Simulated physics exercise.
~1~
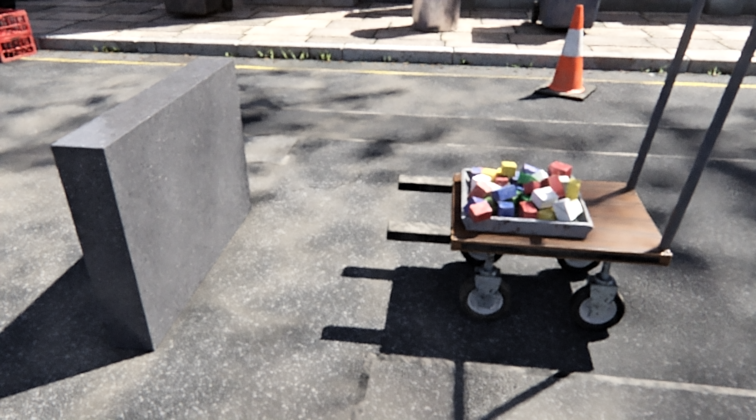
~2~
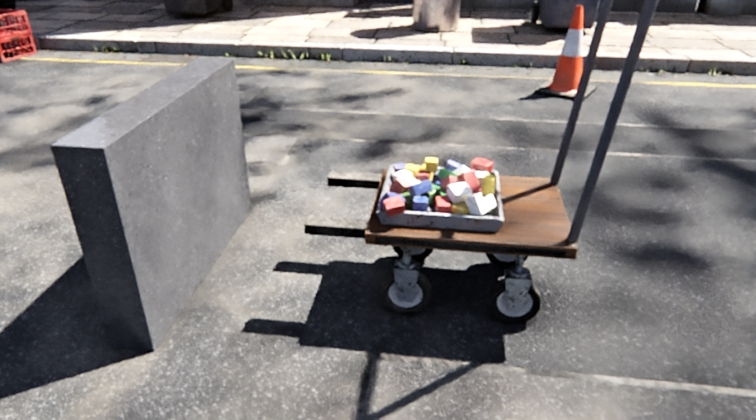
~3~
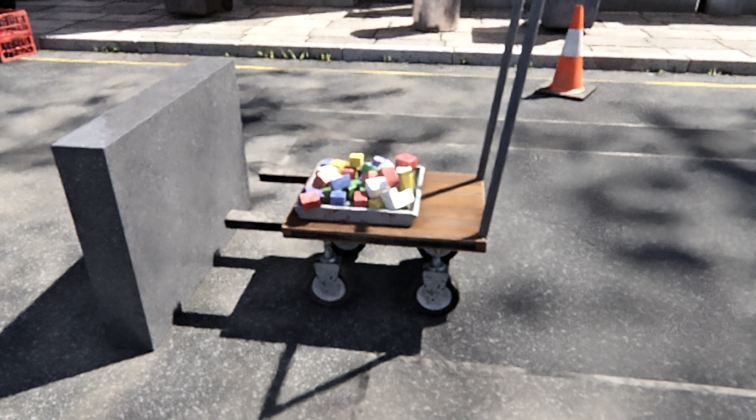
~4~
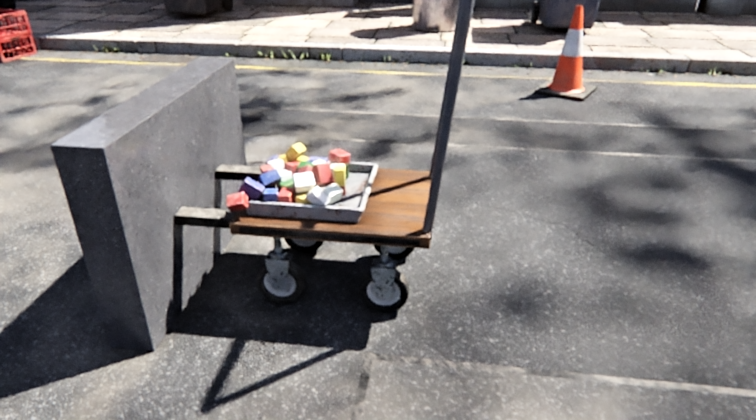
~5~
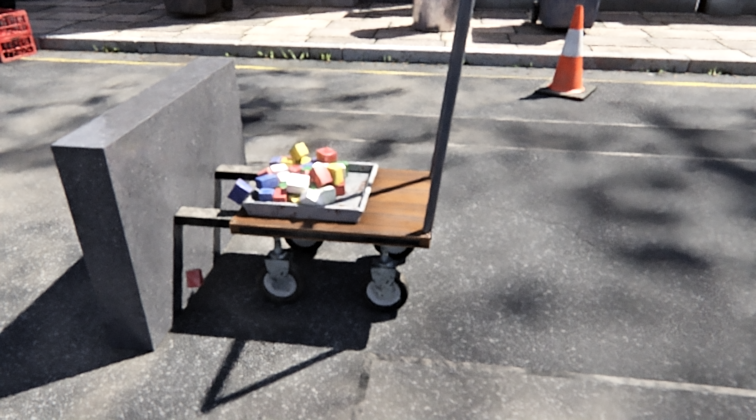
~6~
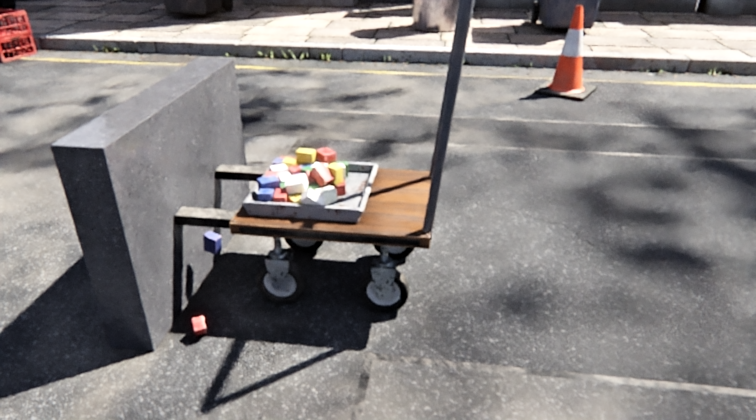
On sunlit tarmac, a trolley rolls left and stops against a grey block, two toy bricks spilling from its heaped tray.
